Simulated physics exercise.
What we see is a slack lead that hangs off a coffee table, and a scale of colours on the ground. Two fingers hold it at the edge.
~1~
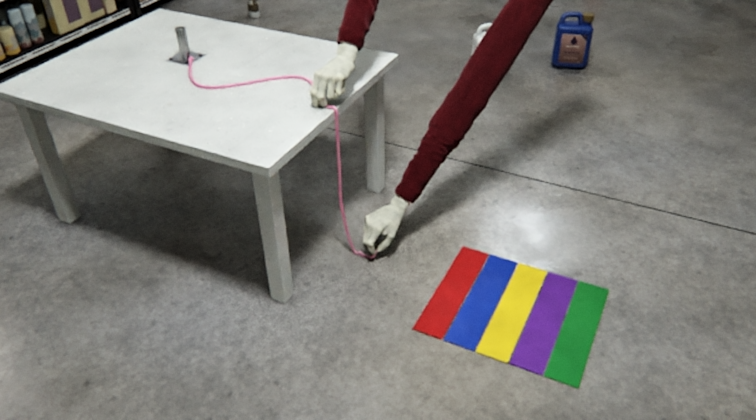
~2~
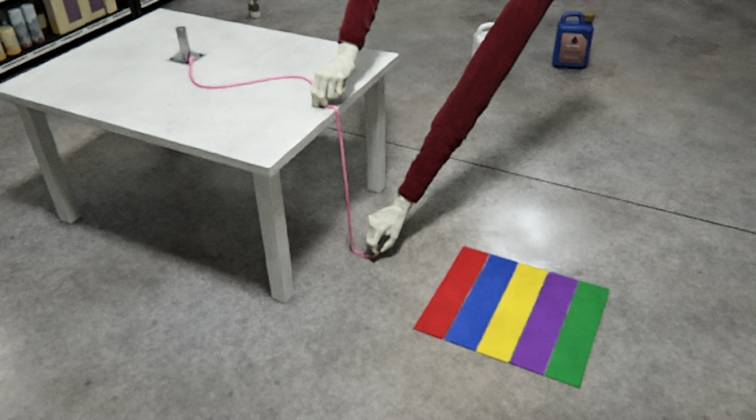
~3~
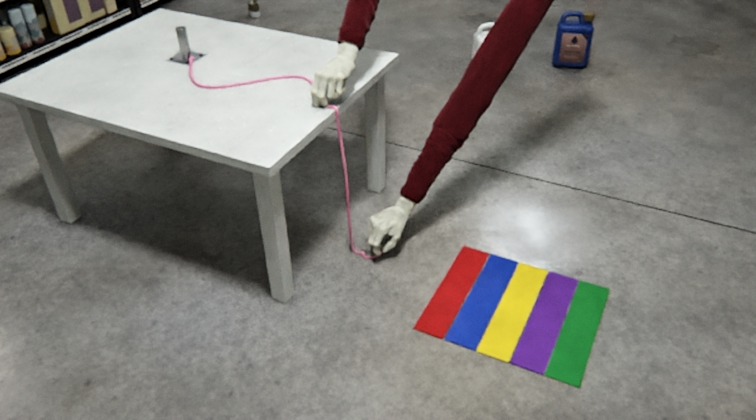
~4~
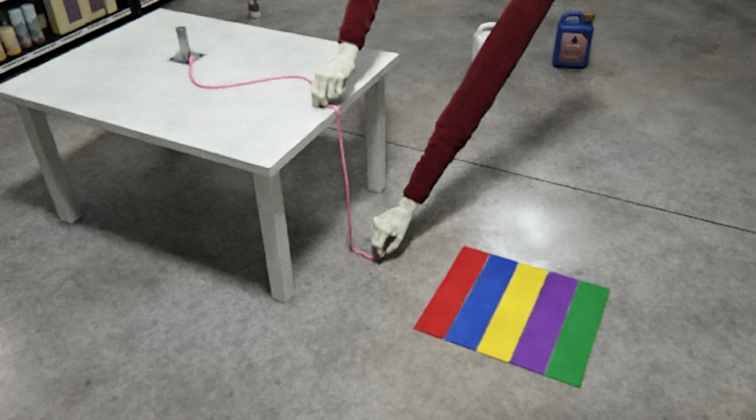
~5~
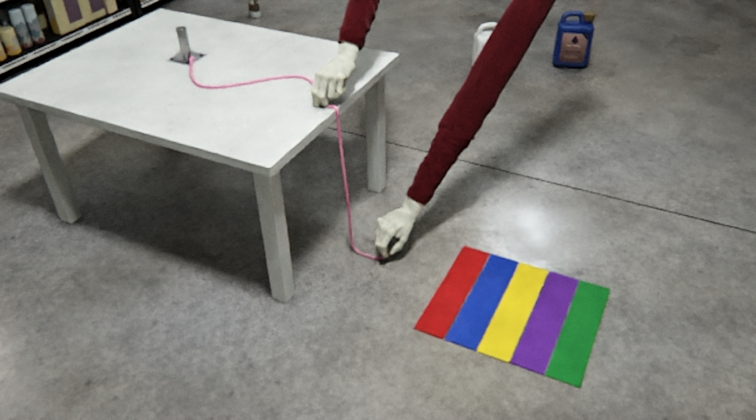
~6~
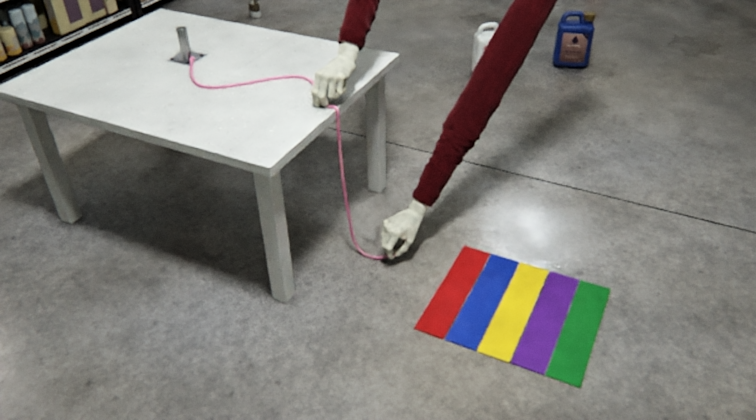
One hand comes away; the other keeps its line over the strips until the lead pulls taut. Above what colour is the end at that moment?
The end stops over the purple strip.
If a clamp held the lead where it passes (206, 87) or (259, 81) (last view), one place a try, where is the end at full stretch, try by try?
Near (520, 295) and (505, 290).
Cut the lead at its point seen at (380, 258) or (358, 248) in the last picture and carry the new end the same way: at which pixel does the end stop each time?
About (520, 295) and (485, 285).
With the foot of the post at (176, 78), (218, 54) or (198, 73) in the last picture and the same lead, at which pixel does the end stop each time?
In that order: (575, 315), (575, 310) and (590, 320).
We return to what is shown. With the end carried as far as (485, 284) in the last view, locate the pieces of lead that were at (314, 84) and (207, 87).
At (338, 105), then (240, 79).
Early on, end near (485, 284); over blue.
Midway, end near (524, 296); over yellow.
At the end of the slack, end near (549, 304); over purple. It gets as far as the purple strip.
